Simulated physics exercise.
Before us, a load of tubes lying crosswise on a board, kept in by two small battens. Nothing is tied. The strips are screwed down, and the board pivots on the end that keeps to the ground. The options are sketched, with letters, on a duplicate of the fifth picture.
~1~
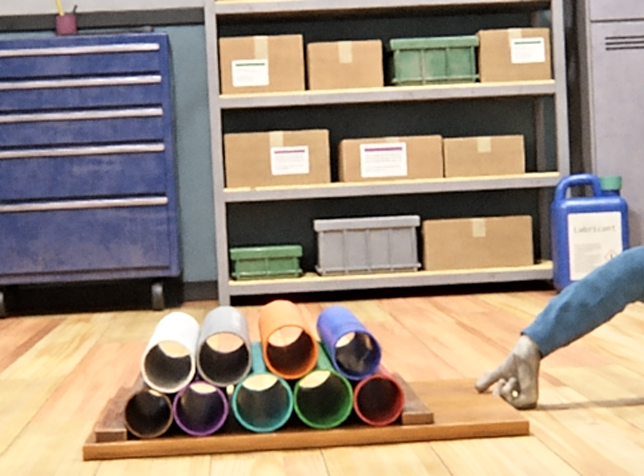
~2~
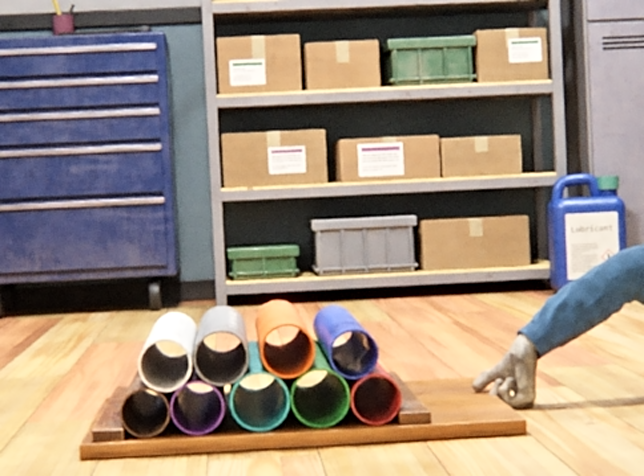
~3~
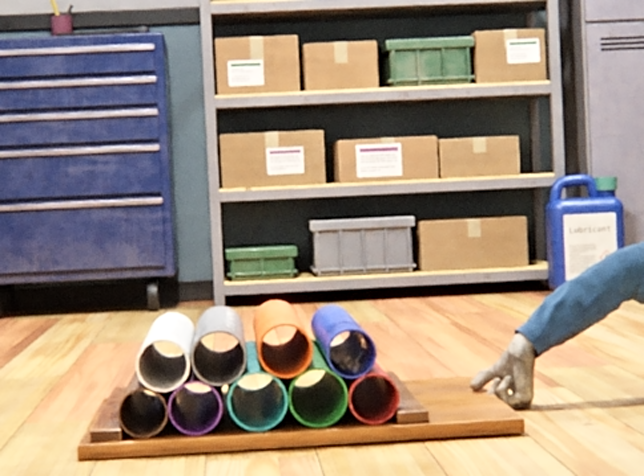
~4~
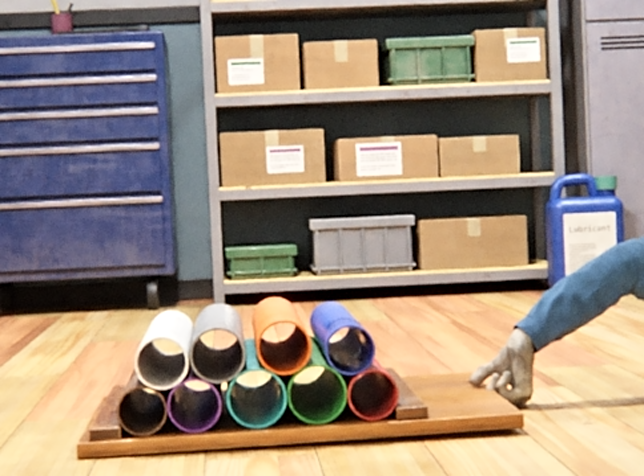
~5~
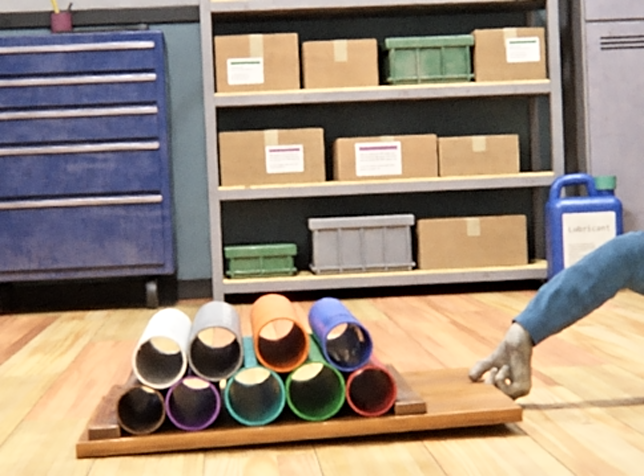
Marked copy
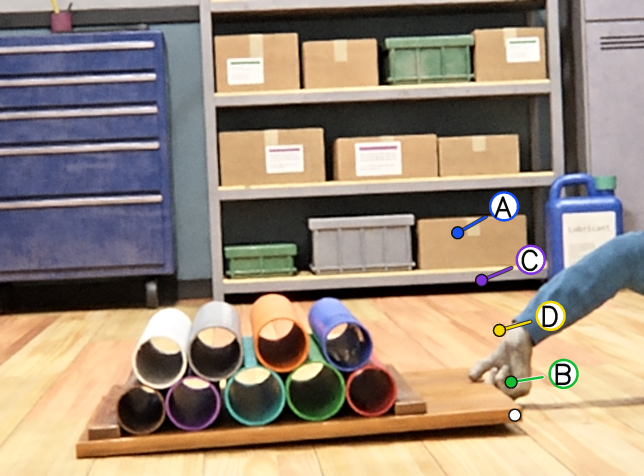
To begin with, nine colourful tubes sit stacked in two rows on a wooden board lying on the floor, with a gloved hand at its right end. The hand then raises that end slightly, tilting the board a little while its left end stays down and the tubes remain stacked.
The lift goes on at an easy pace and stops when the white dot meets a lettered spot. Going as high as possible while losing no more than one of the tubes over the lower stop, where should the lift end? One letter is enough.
The last mark within the limit is C.
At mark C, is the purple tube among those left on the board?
Yes.
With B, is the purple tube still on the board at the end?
The purple tube: Yes.
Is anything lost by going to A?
At A: Yes.
On the copy, A at (458, 233); B at (511, 382); C at (482, 280); D at (500, 330); the white dot at (515, 415).
On C. First, board at 14°.
Then, board at 20°.
Finally, board at 20°, none over the low batten.
By contrast, A two over the low batten (grey, white); B none over the low batten; D none over the low batten.
